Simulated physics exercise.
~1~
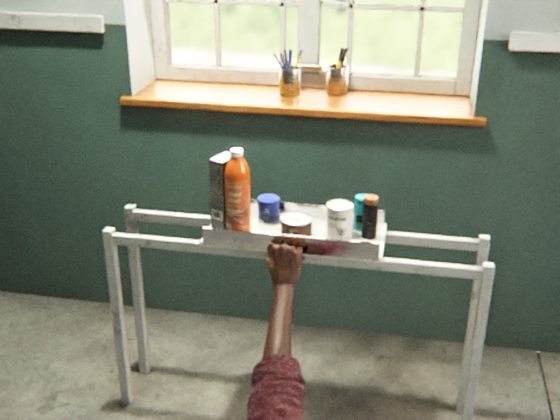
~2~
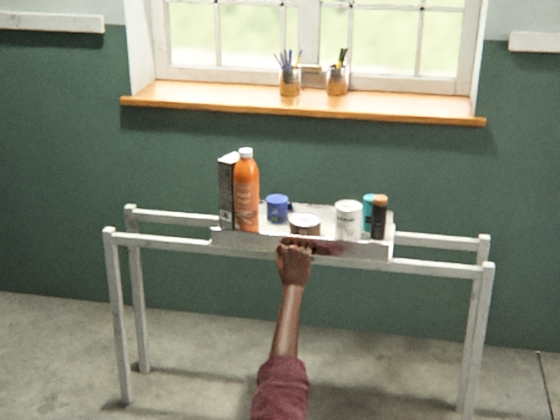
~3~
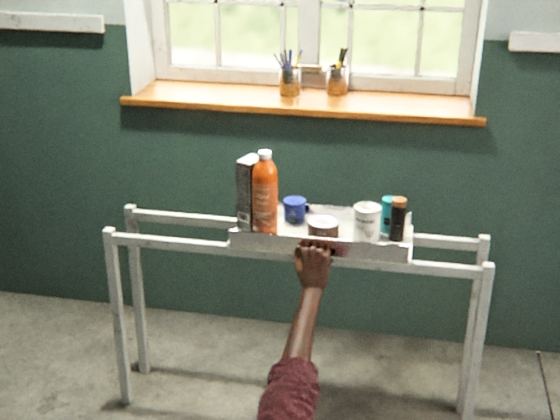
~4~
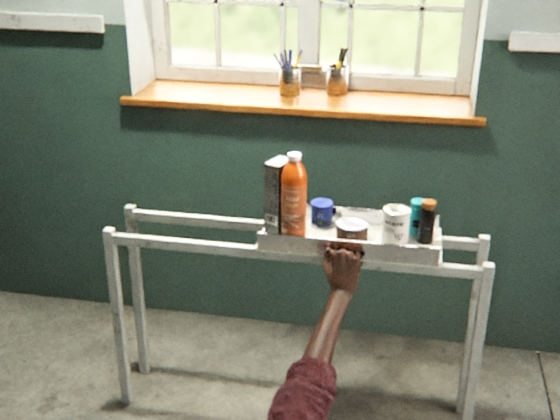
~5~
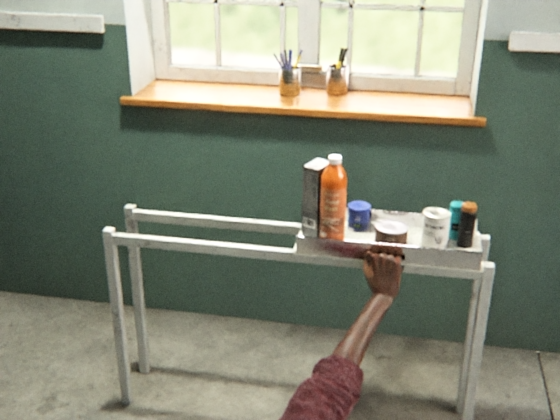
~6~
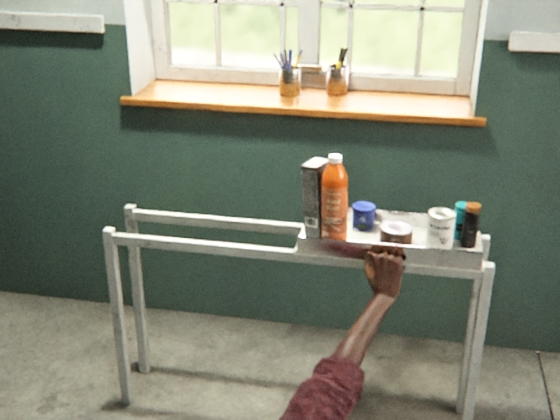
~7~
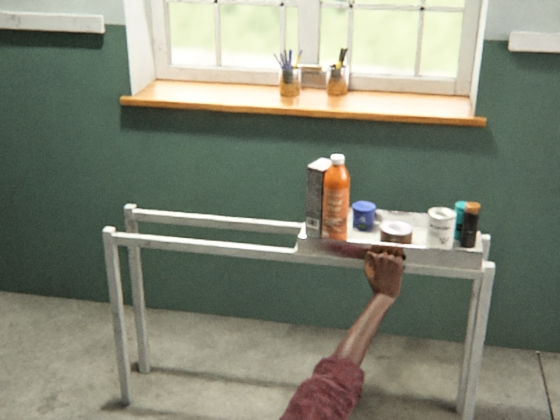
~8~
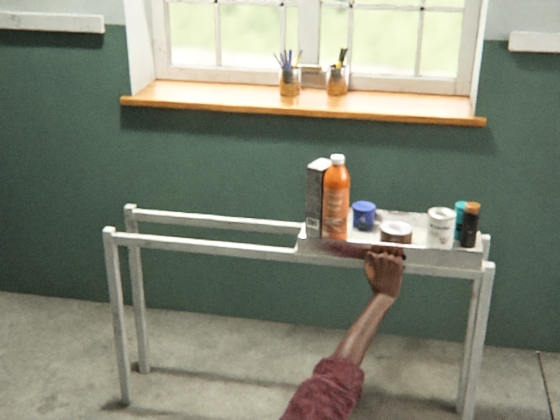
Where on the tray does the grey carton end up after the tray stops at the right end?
The grey carton ends up in the same spot on the tray where it started, at the left end beside the orange bottle.
